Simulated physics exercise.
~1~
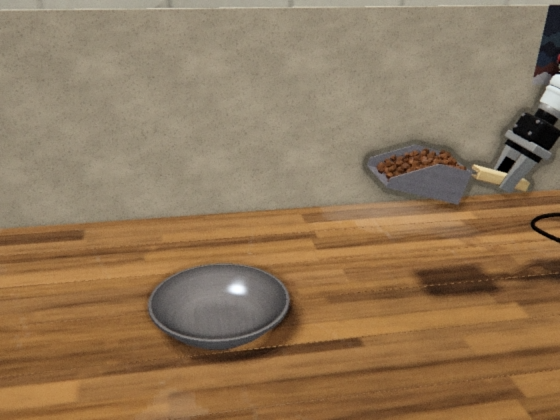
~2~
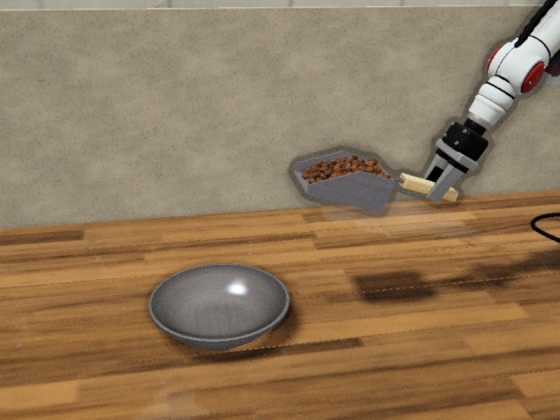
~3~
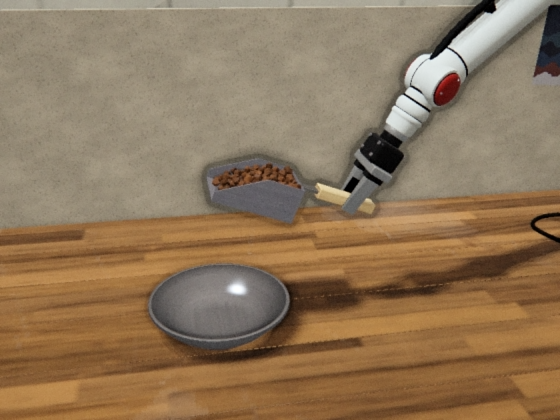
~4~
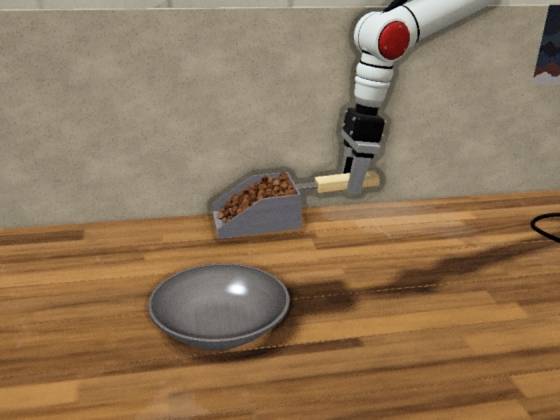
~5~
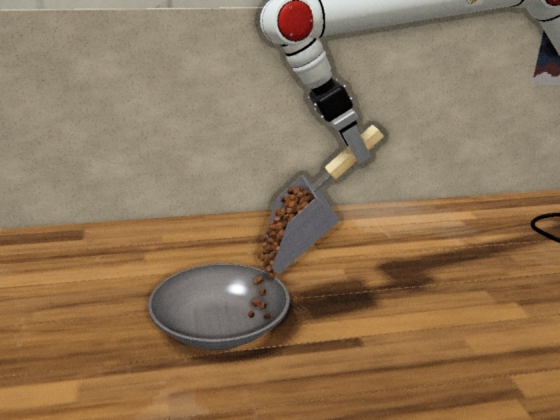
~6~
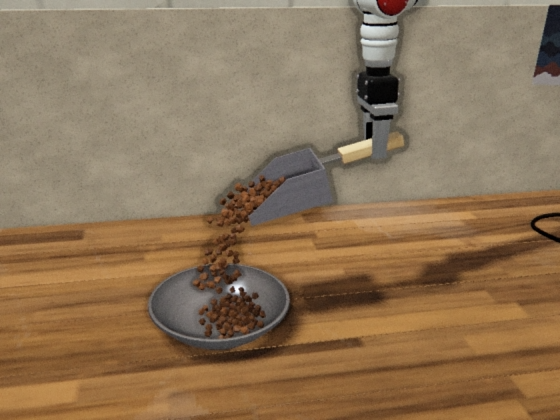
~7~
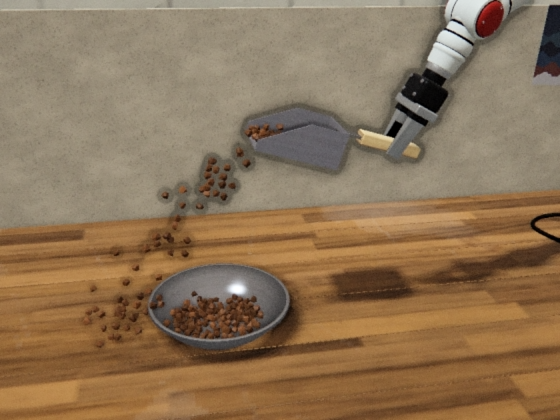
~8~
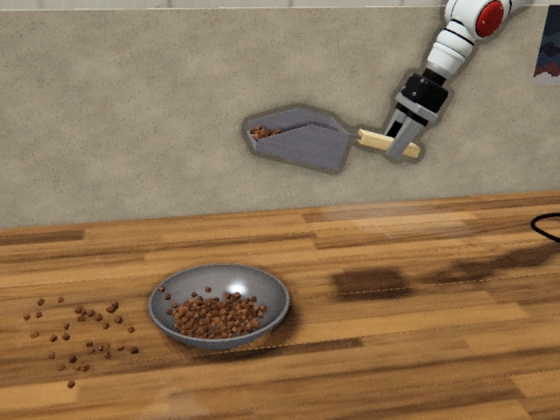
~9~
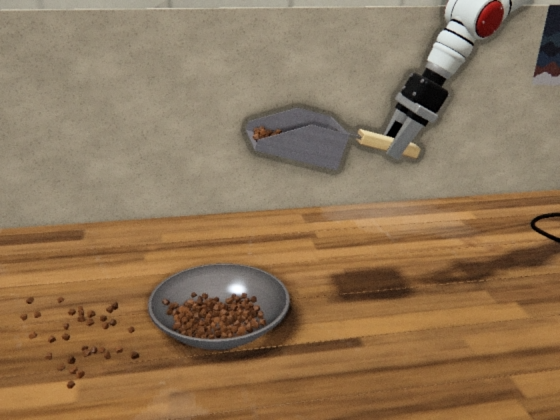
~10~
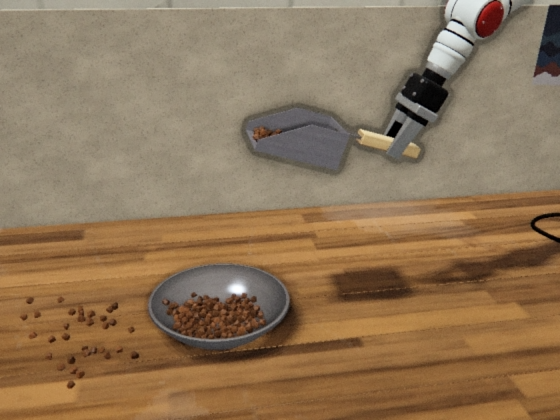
On a wooden countertop, a robot arm tips brown pellets from a scoop into a gray bowl, scattering some left of it.
